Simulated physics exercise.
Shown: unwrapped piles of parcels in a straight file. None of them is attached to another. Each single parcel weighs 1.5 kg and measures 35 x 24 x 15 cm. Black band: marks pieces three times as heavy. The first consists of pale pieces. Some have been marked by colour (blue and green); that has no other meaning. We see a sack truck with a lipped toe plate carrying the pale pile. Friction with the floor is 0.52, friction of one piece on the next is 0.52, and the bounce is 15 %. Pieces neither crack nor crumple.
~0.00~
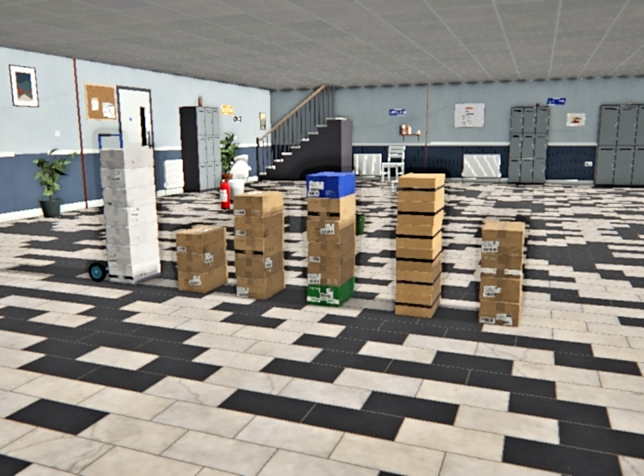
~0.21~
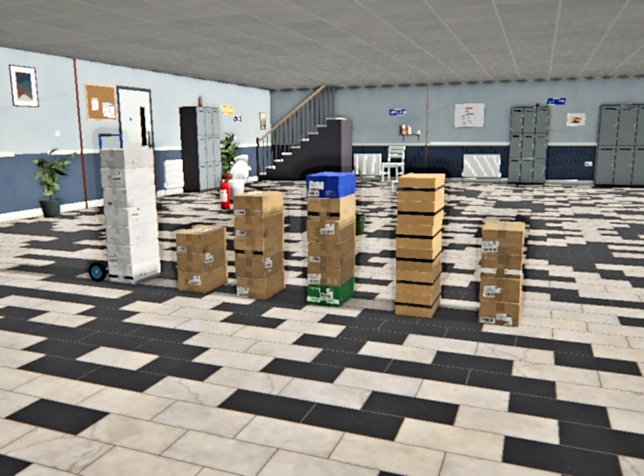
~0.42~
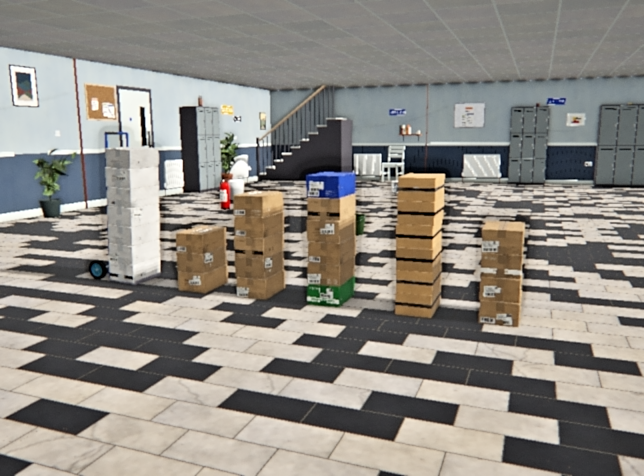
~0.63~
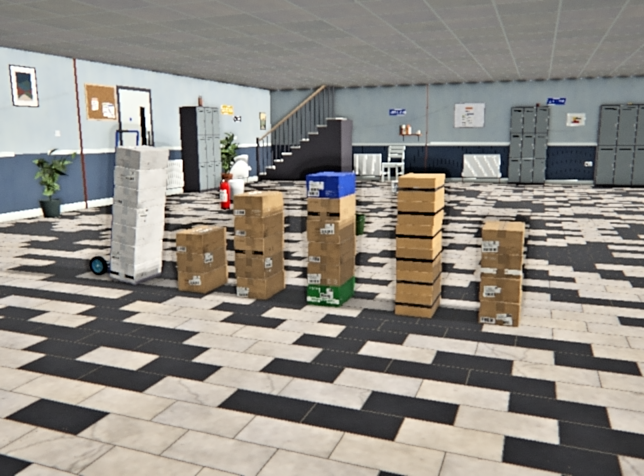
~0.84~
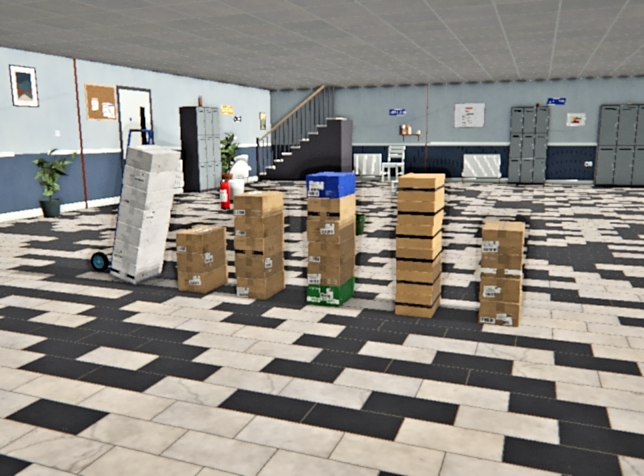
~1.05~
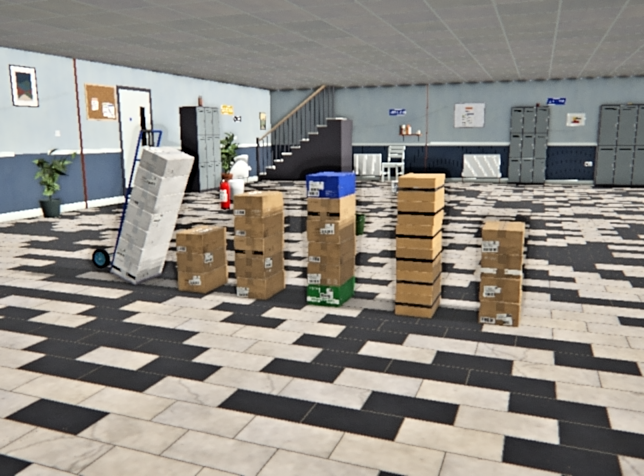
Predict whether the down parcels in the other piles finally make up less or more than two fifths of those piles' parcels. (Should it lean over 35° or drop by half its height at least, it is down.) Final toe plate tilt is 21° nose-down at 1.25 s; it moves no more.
The fallen part ends up shy of two fifths.
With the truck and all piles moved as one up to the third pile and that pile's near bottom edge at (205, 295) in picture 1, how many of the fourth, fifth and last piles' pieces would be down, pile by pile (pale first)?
After that shift, the fourth pile would have 0 down, the fifth 0 and the last 0.
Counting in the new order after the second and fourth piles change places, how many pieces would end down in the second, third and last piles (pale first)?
In that case second 6, third 5, last 0.
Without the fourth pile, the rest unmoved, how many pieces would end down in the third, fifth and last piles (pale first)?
Down count - third 0, fifth 0, last 0.
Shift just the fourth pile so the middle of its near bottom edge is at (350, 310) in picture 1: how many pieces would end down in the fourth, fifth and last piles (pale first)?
Down counts: Fourth 0, fifth 0, last 0.
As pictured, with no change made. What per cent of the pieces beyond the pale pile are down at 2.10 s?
10 %.
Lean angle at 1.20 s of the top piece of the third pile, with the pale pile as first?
It leans some 0°.
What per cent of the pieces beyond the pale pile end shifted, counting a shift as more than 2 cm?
10 in a hundred.
After 1.20 s, 0 of the pale pile down; none of the 24 other parcels down.
After 1.44 s, 7 of the pale pile down; none of the 24 other parcels down, 1 disturbed.
After 2.10 s, 7 of the pale pile down; 2 of the 24 other parcels down.
At rest (2.9 s), 7 of the pale pile down; 2 of the 24 other parcels down; blue parcel unmoved; green parcel unmoved. That is 8 per cent. As the last picture would show them, middles, blue parcel near (332, 185), green parcel near (332, 290).
